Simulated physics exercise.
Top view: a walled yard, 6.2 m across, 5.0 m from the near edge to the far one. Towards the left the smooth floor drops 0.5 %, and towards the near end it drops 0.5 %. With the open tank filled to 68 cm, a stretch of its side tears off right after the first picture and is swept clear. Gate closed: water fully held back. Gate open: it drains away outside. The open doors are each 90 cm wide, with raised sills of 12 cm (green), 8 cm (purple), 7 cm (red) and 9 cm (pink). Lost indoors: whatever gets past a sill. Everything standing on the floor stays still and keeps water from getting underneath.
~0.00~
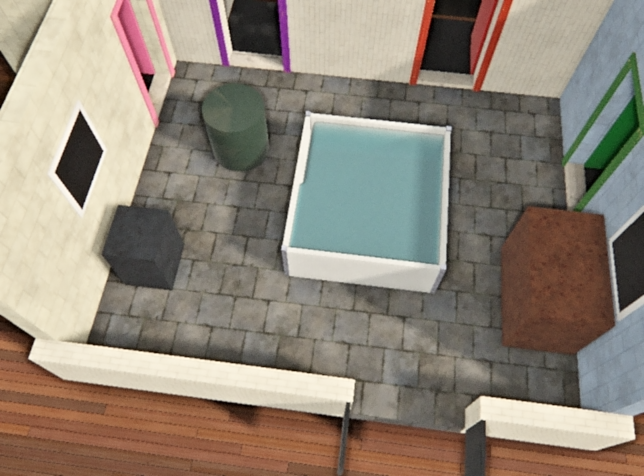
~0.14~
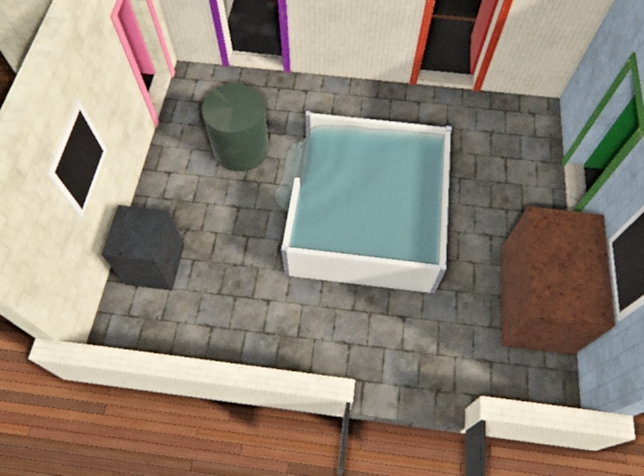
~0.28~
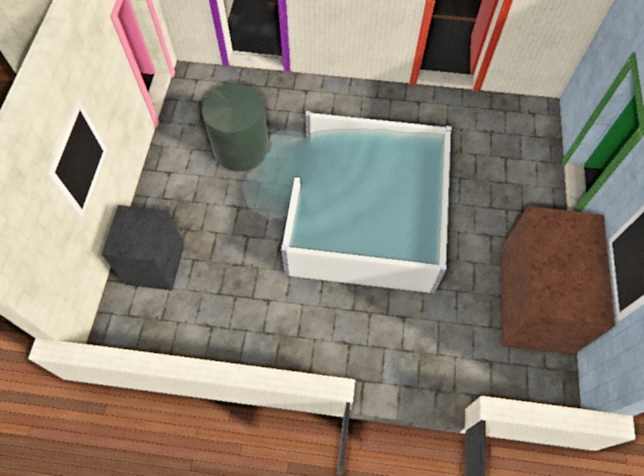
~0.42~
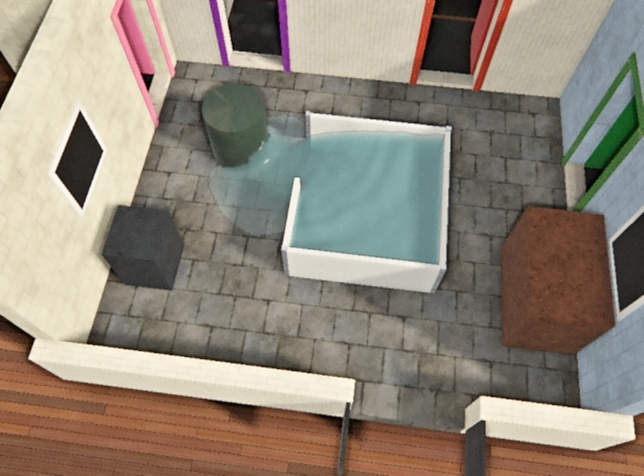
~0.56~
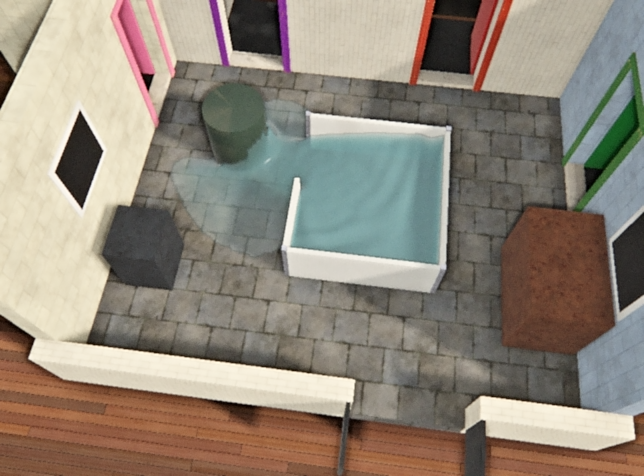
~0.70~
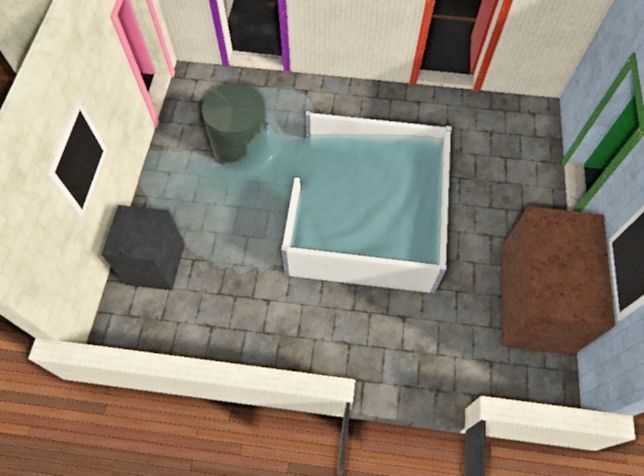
Water pours through a gap in the left side of a white, open tank and spreads leftward across grey paving, round the foot of a dark green cylinder and close to a dark grey block. The walled yard, seen from above by a still camera, has a reddish-brown block at right. Pink, purple, red and green surrounds edge the openings in its pale and bluish walls.
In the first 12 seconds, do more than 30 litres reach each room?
At the green door the amount will not overshoot the limit. At the purple door the amount will overshoot the limit. At the red door the amount will not overshoot the limit. At the pink door the amount will overshoot the limit.
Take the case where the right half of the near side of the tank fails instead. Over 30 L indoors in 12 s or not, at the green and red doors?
Here's how it goes: Green falls short, red falls short.
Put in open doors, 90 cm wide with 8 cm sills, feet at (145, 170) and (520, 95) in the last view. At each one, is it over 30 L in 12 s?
Exceeded, within it.
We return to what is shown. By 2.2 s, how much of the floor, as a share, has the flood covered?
Wet share: Near 45 percent.
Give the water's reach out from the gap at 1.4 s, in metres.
I'd say close to 3.2 m.
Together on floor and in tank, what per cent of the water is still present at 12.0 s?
Still there: Roughly 80 %.
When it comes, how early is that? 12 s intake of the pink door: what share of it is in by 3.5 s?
I'd say close to 20 percent.
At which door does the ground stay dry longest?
The green door is last.
After 1.4 s water covers 25 % of the floor and is deepest (52 cm) near (266, 161); green door not reached, purple door 16 cm at the sill, 12 L in, red door not reached, pink door 2 cm at the sill, 0 L in.
After 2.2 s water covers 45 % of the floor and is deepest (40 cm) near (266, 161); green door not reached, purple door 20 cm at the sill, 83 L in, red door 2 cm at the sill, 0 L in, pink door 10 cm at the sill, 0 L in.
After 3.5 s water covers 65 % of the floor and is deepest (29 cm) near (266, 161); green door not reached, purple door 18 cm at the sill, 151 L in, red door 3 cm at the sill, 0 L in, pink door 17 cm at the sill, 14 L in.
After 7.0 s water covers 95 % of the floor and is deepest (15 cm) near (266, 161); green door 9 cm at the sill, 0 L in, purple door 14 cm at the sill, 265 L in, red door 3 cm at the sill, 0 L in, pink door 13 cm at the sill, 57 L in.
After 12.0 s water covers 95 % of the floor and is deepest (11 cm) near (83, 358); green door 8 cm at the sill, 0 L in, purple door 7 cm at the sill, 290 L in, red door 9 cm at the sill, 6 L in, pink door 8 cm at the sill, 69 L in.
